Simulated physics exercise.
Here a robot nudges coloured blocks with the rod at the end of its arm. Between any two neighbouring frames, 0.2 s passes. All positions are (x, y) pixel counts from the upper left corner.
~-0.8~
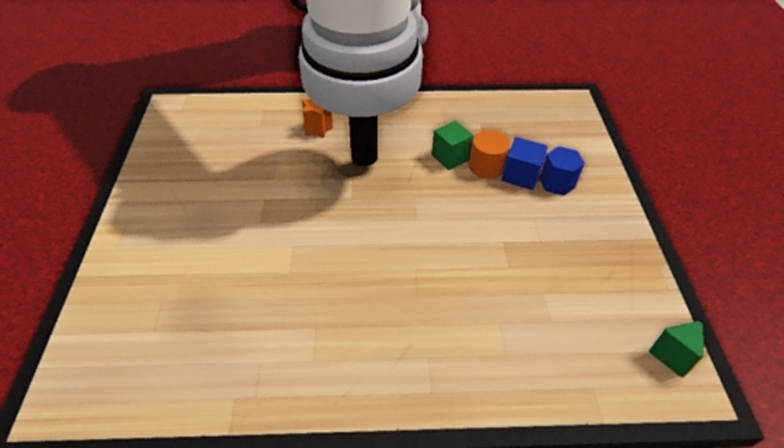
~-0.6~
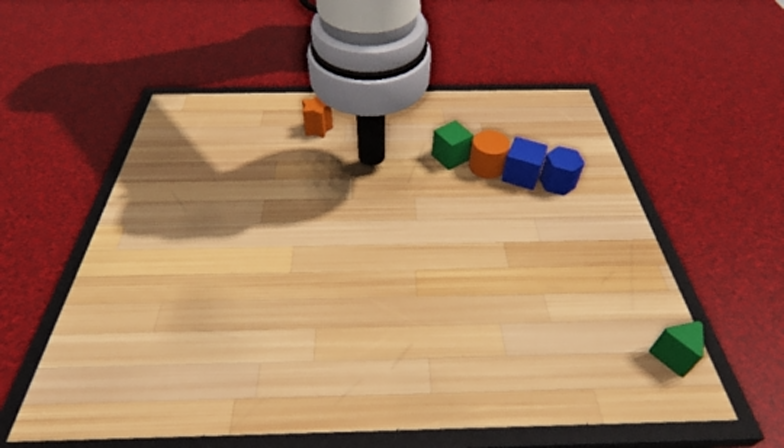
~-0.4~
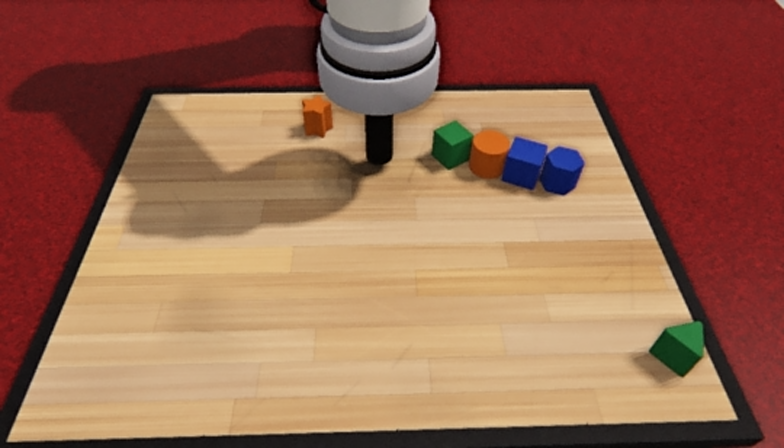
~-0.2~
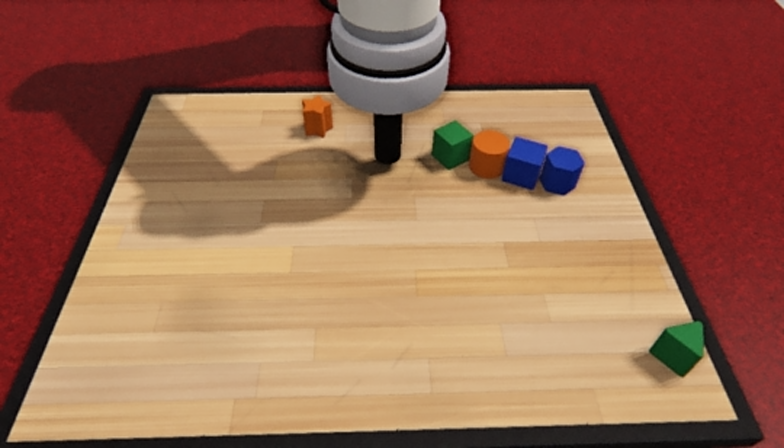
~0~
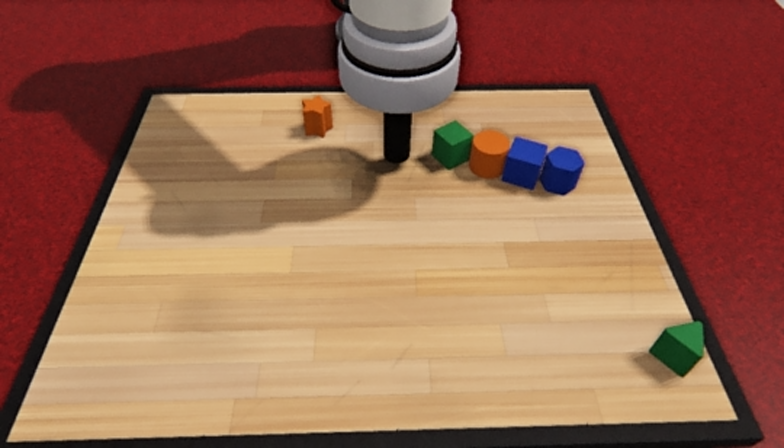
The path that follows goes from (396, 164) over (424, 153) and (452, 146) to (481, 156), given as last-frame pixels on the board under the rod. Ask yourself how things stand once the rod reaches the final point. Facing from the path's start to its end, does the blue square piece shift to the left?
Going by the path, no.
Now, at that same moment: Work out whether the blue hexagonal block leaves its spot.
That block moves.
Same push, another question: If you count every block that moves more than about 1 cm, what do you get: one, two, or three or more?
The number is three or more.
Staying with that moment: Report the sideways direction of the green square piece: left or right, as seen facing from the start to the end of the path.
The answer is left.
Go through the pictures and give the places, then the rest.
In the first frame, lower end of the rod at (365, 158), tops of blocks, green square piece at (454, 132), orange circle at (492, 141), blue square piece at (528, 150), blue hexagonal block at (566, 158).
In the second frame, rod at (372, 157), blocks as before.
In the third frame, rod at (379, 156), blocks as before.
In the fourth frame, rod at (388, 156), blocks as before.
In the fifth frame, rod at (397, 155), green square piece at (454, 132), orange circle at (492, 141), blue square piece at (528, 150), blue hexagonal block at (566, 158).
One third of the way, rod at (425, 143); green square piece at (460, 130); orange circle at (495, 142).
Two thirds of the way, rod at (454, 137); green square piece at (488, 123); orange circle at (508, 142); blue square piece at (544, 159), turned 15° anticlockwise; blue hexagonal block at (581, 162).
At the end, rod at (482, 147); green square piece at (504, 119); orange circle at (514, 144); blue square piece at (549, 162); blue hexagonal block at (587, 164), turned 20° anticlockwise.
